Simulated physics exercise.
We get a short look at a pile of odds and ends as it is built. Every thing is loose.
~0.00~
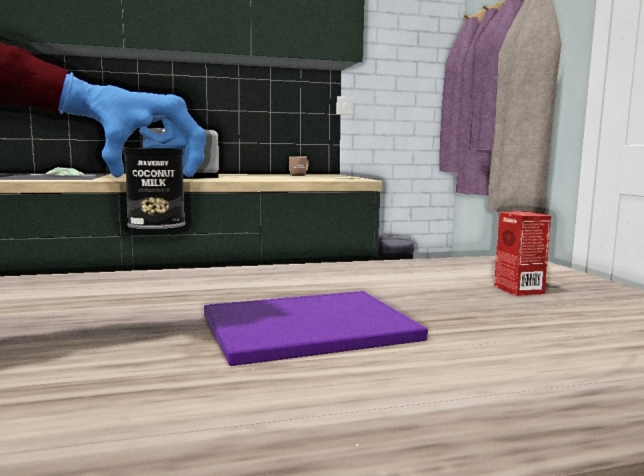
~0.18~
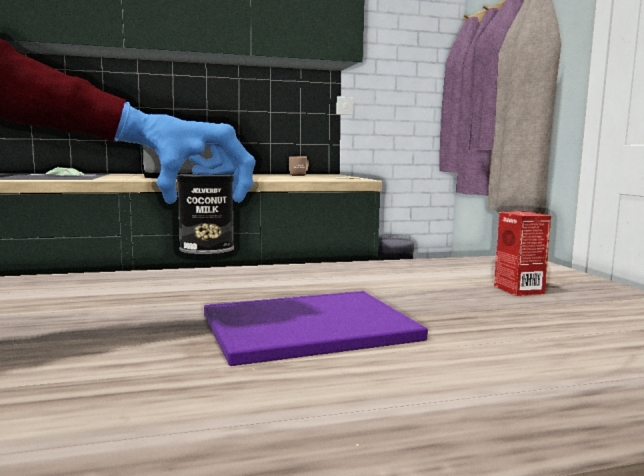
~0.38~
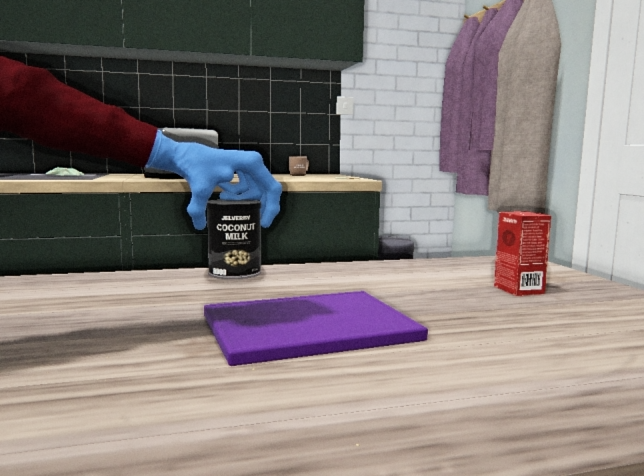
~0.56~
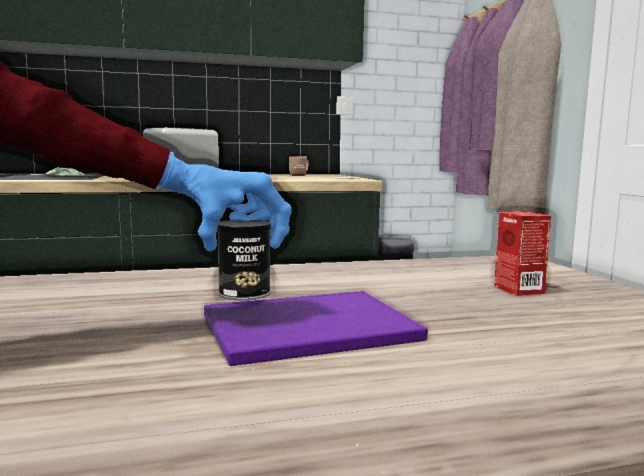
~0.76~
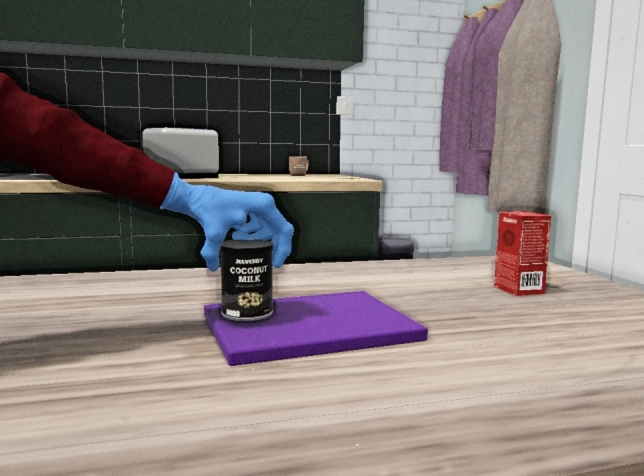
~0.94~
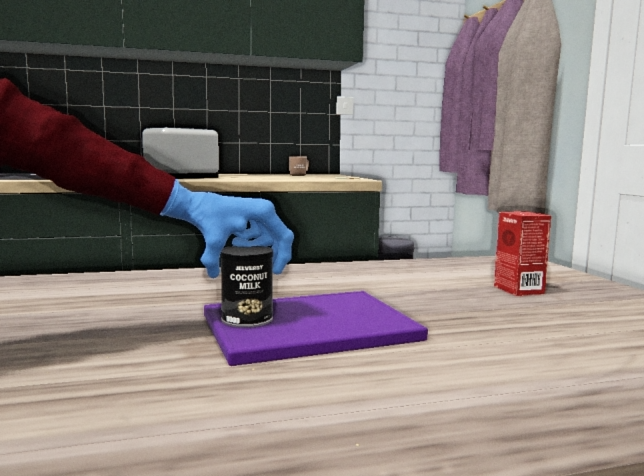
On a wooden table, a blue-gloved hand lowers a black can onto a purple tray.
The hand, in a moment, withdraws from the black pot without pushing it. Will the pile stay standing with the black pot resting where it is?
Yes.
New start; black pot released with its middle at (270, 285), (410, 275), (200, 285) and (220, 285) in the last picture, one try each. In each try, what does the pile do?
Stays standing, topples over, topples over, stays standing.
Around 1.14 s, nothing moves.
Around 1.34 s, black pot resting near (247, 285).
Finally (2.0 s), all 3 still in place. Final places as the last picture's camera would see them, black pot near (247, 285). The pile holds.
